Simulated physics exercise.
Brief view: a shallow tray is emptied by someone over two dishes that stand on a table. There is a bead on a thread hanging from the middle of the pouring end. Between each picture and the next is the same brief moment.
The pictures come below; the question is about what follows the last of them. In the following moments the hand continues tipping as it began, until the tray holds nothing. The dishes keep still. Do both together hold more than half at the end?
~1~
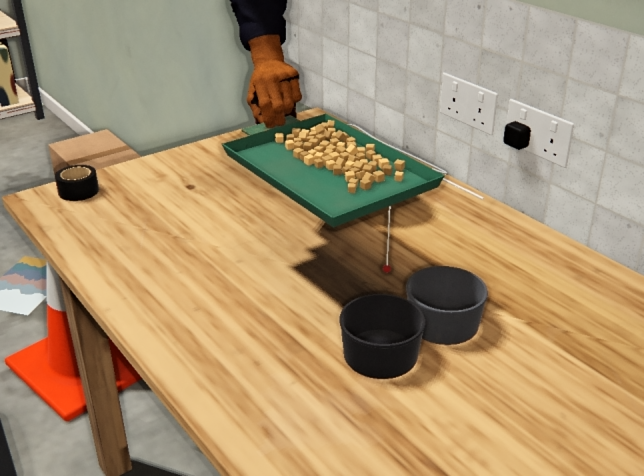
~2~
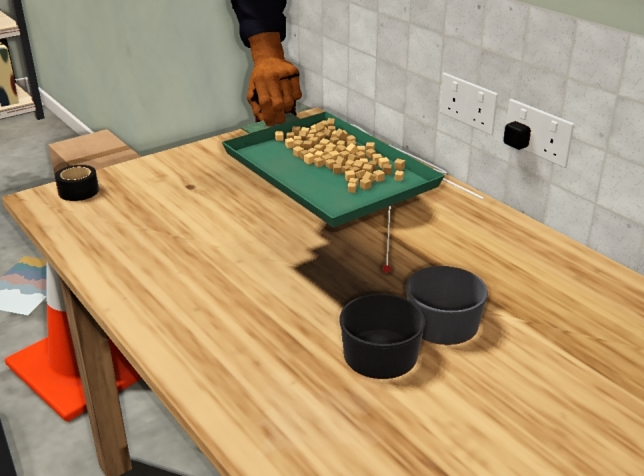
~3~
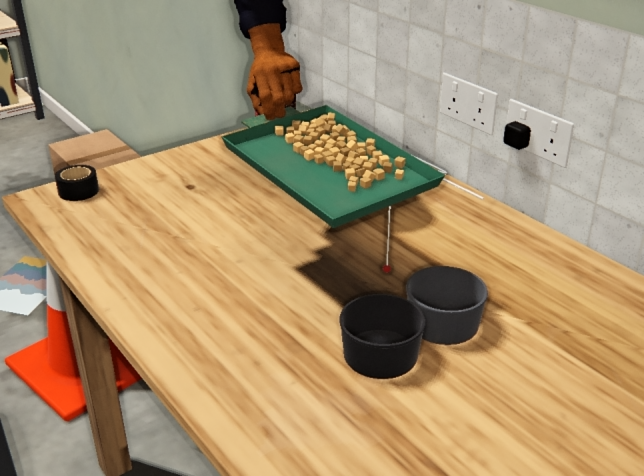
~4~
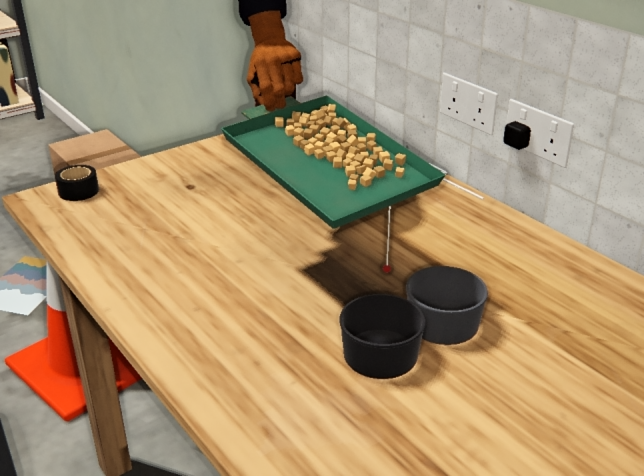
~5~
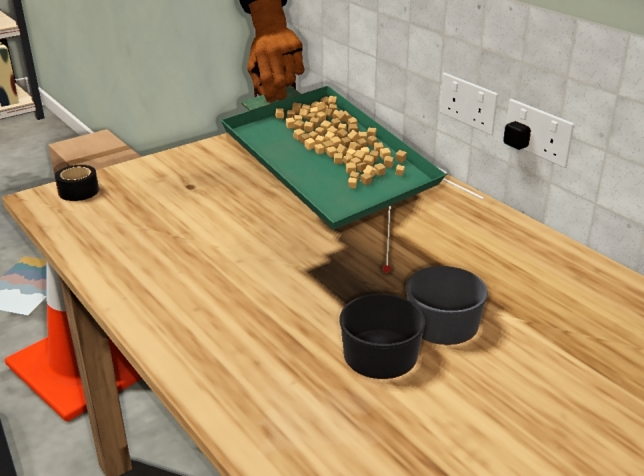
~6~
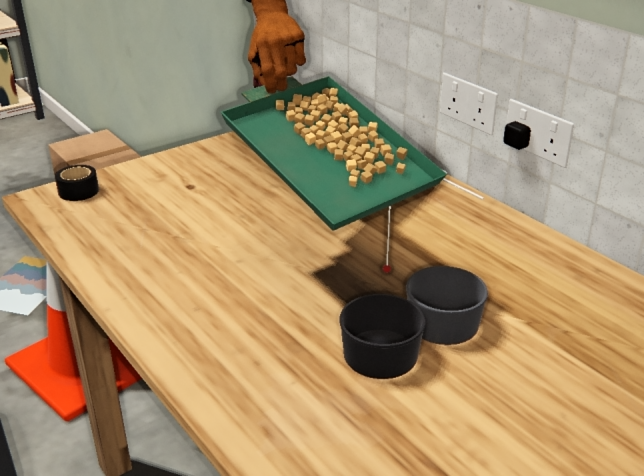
Result: Mostly caught.
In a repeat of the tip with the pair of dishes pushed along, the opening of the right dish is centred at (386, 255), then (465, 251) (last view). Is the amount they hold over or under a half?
The dishes end up with the lesser share in the first try and the lesser share in the second.
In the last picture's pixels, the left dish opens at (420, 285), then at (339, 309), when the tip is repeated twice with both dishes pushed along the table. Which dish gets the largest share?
Try 1: The dish to the left; try 2: The dish to the left.
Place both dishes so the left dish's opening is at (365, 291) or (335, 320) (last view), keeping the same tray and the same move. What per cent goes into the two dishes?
Roughly 40% first, roughly 80% second.
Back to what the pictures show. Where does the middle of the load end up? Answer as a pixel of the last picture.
Near (384, 350), more or less.
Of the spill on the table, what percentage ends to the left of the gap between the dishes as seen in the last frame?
Estimate: About 80 in every hundred.
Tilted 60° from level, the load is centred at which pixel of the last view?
Somewhere around pixel (370, 188) in the last picture.
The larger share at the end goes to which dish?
It's the left of the two that is fuller.
Just after the last frame, tray tipped steeply; almost all on the tray; about a tenth in the left dish; just a few outside both; just a few in the air.
A moment on, tray tipped right over; the larger part on the tray; about a tenth in the left dish; just a few in the right dish; about a tenth outside both; about a tenth in the air.
Further on, tray tipped past a quarter turn; roughly half in the left dish; roughly a quarter in the right dish; roughly a third outside both.
When it is over, tray tipped past a quarter turn; roughly half in the left dish; roughly a quarter in the right dish; roughly a third outside both.
